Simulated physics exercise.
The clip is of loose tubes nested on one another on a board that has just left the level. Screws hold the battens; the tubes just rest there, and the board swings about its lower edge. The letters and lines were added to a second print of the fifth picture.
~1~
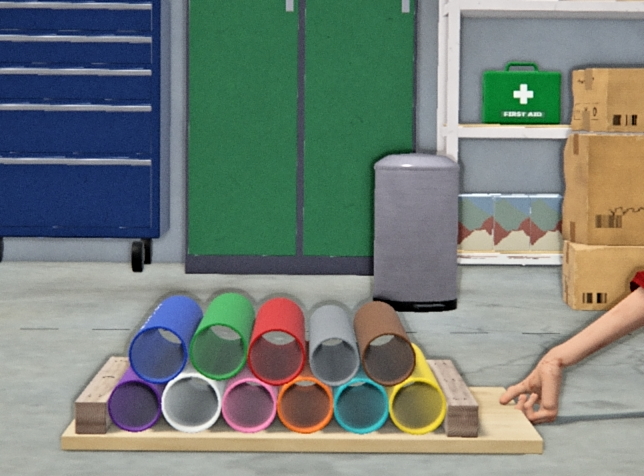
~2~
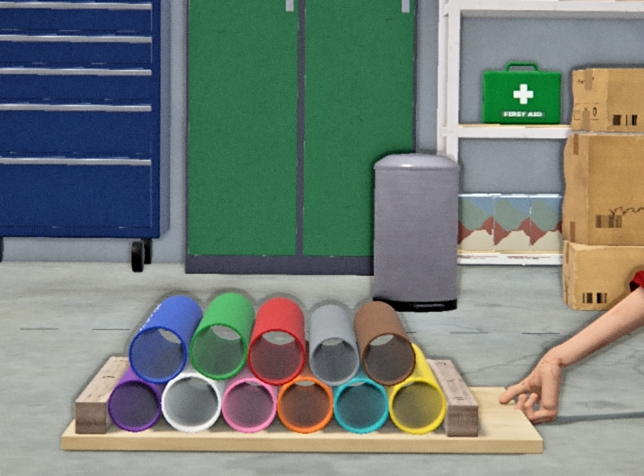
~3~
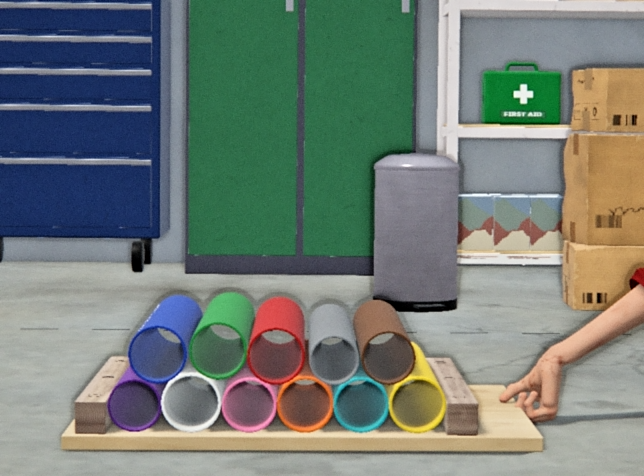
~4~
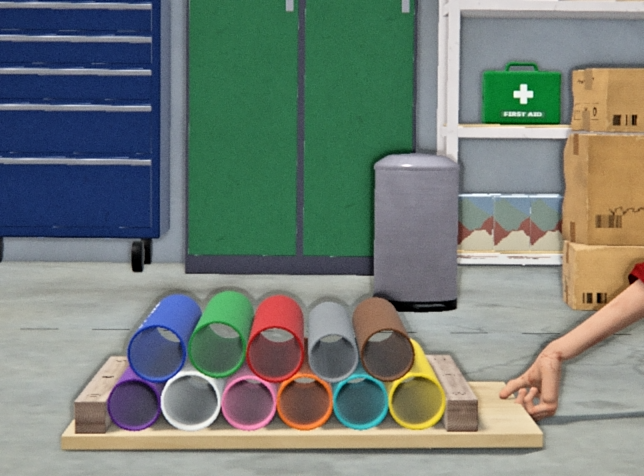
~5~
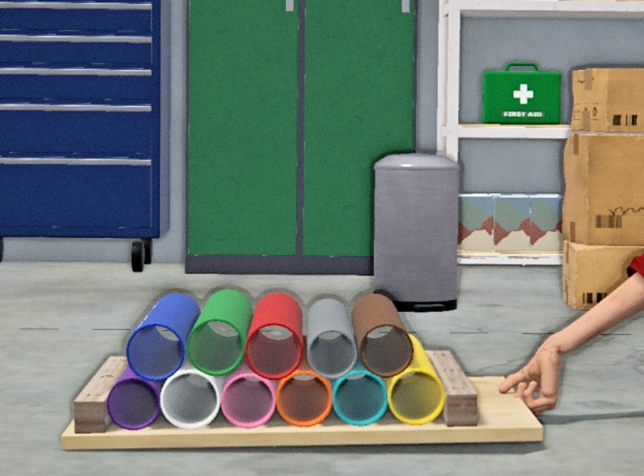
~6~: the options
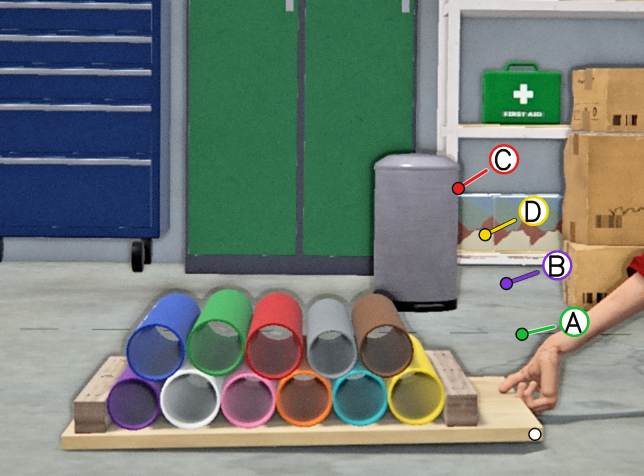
In a workshop with a blue tool cabinet and green doors, a hand at the right end of a wooden board raises it very slightly, while the colourful tubes stacked in two rows between wooden battens barely shift.
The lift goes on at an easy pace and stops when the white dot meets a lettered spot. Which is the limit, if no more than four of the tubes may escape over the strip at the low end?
The highest mark that will do is D.
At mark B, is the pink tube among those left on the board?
Yes, with B.
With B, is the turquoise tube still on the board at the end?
Yes.
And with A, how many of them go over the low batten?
The count is none.
On the marked copy, A at (522, 334); B at (506, 283); C at (458, 188); D at (485, 234); the white dot at (535, 434).
Following D. Soon after the start, board at 16°.
Later, board at 27°.
In the end, board at 27°, two over the low batten (blue, green).
As for the rest, A none over the low batten; B none over the low batten; C five over the low batten.
